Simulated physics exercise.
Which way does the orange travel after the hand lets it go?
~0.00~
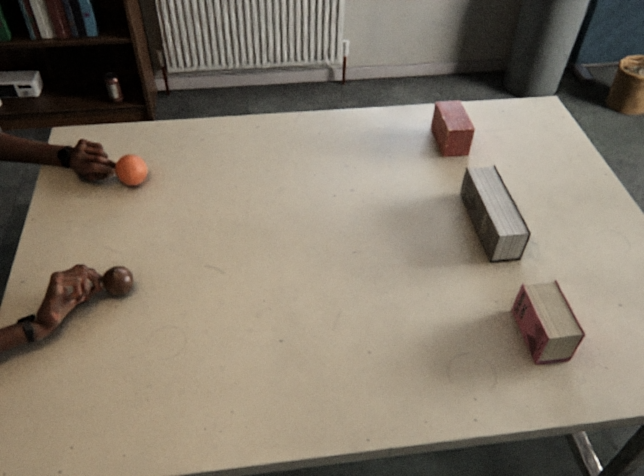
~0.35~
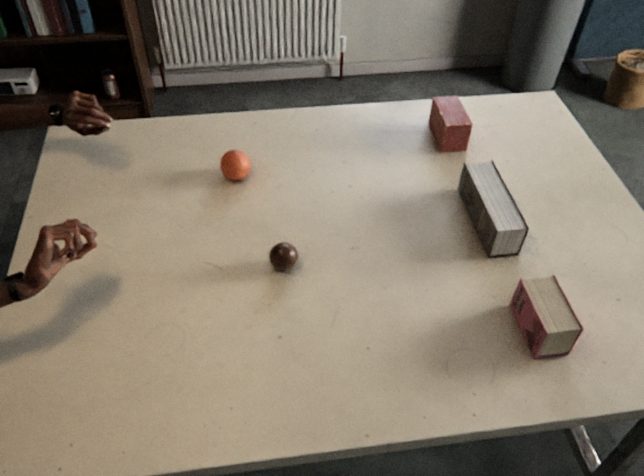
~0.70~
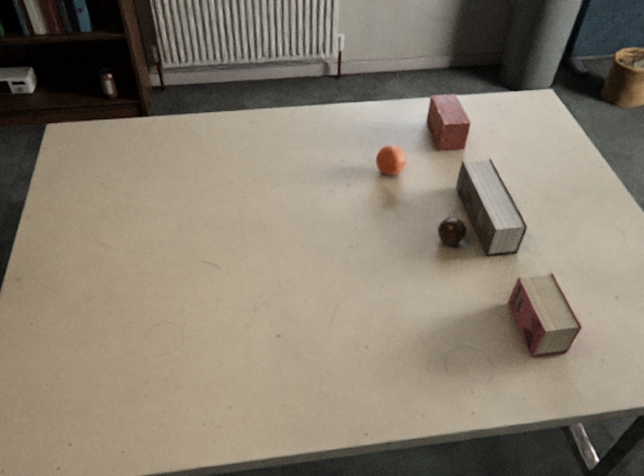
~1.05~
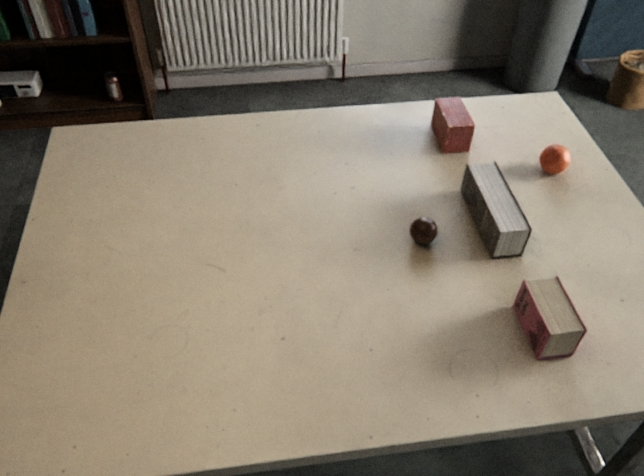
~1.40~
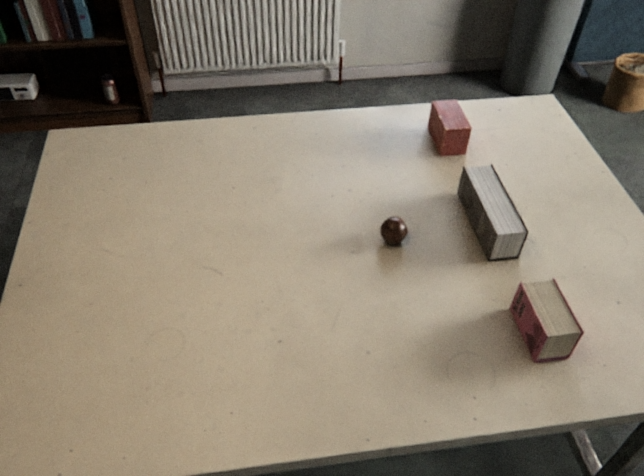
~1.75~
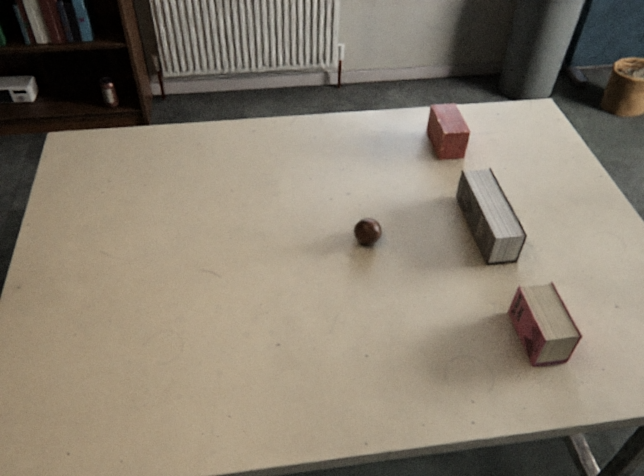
It rolls to the right, passing through the gap between the red block and the grey book.
